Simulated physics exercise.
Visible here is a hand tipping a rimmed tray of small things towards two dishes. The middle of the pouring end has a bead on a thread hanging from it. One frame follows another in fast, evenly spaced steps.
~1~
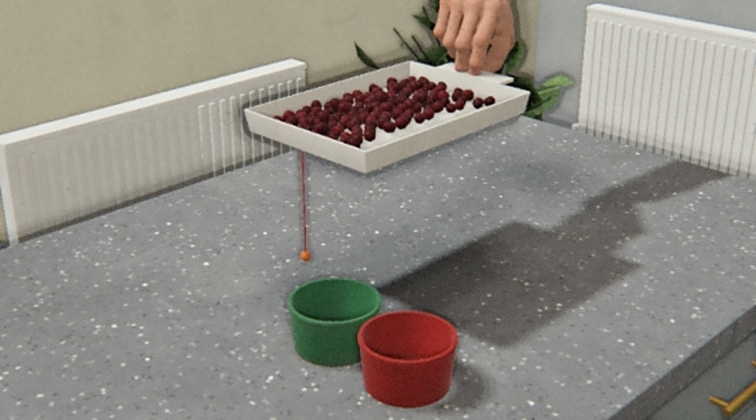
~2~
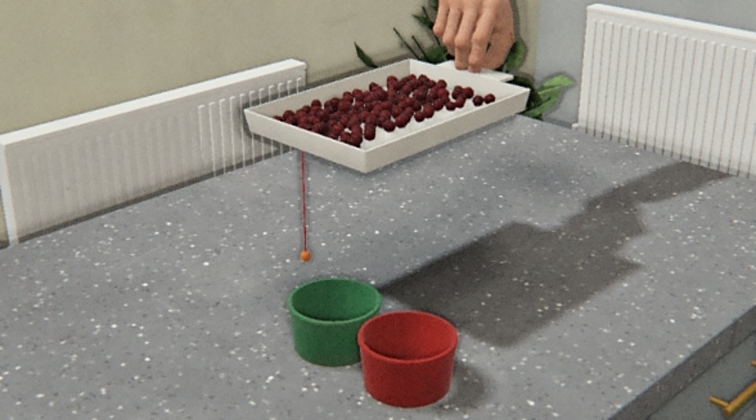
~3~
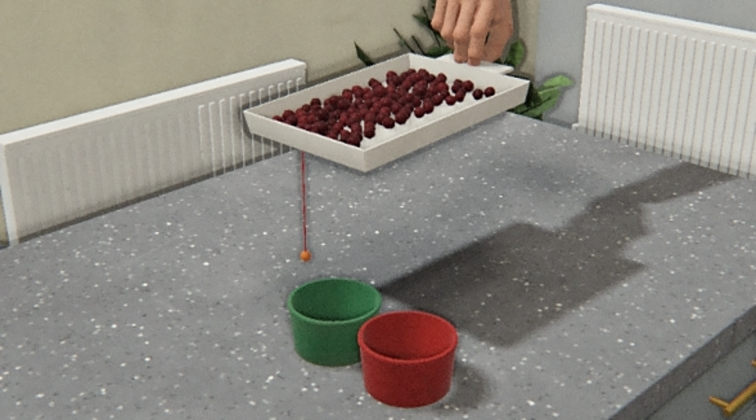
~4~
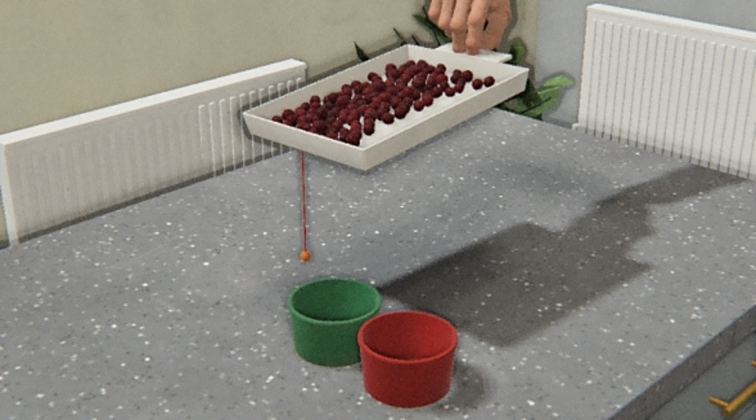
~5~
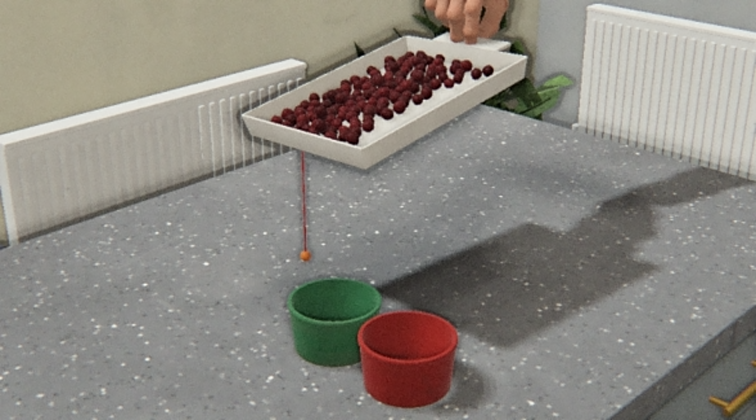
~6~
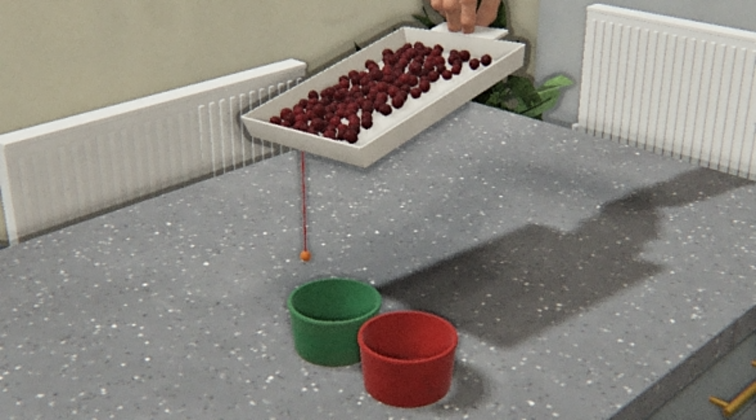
A white rimmed tray of small dark red fruit is held by a hand at its far right end above a speckled grey worktop, seen from slightly above. A green dish and a red dish stand below, near white radiators and a leafy plant, while an orange bead hangs on a thread from the tray. The hand stays level briefly, then gradually tilts the tray slightly towards its lower left corner.
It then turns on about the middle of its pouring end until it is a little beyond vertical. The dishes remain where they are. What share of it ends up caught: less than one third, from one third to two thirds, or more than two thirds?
Less than one third.
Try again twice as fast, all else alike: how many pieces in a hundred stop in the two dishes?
Share: Around 0%.
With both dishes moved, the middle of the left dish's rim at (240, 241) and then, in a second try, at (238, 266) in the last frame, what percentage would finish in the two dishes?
First placement: 20 per cent; second placement: 70 per cent.
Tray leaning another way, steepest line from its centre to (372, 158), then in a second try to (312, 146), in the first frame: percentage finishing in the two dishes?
The first try gives close to 70 per cent, the second close to 0 per cent.
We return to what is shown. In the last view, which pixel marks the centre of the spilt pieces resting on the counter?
Around (213, 316).
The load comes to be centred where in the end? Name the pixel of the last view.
Roughly at pixel (213, 316).
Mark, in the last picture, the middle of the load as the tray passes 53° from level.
I'd put the middle close to (312, 74).
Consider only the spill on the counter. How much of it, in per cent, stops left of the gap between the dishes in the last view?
Roughly 100 in a hundred.
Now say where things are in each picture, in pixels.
In the first frame, corners of the pouring end at (250, 110) and (365, 150), level; middle of the load at (370, 109), dried cherries; left dish at (302, 335); right dish at (375, 374); bead on its thread at (306, 256).
In the second frame, corners of the pouring end at (250, 110) and (365, 149), level; middle of the load at (370, 108).
In the third frame, corners of the pouring end at (249, 111) and (364, 149), tipped barely, lowest at the left corner; middle of the load at (370, 105).
In the fourth frame, corners of the pouring end at (248, 113) and (363, 147), tipped a little, lowest at the left corner; middle of the load at (369, 100).
In the fifth frame, corners of the pouring end at (247, 114) and (362, 146), tipped a little, lowest at the left corner; middle of the load at (368, 96).
In the sixth frame, corners of the pouring end at (246, 116) and (360, 145), tipped a little, lowest at the left corner; middle of the load at (366, 91); left dish at (302, 335); right dish at (375, 374).
Soon after the last picture, tray tipped steeply; all on the tray.
A little later, tray tipped right over; nearly all on the tray; a stray few outside both; a stray few in the air.
Later still, tray tipped past a quarter turn; all outside both.
At rest, tray tipped past a quarter turn; none in the right dish; none in the left dish; all outside both.
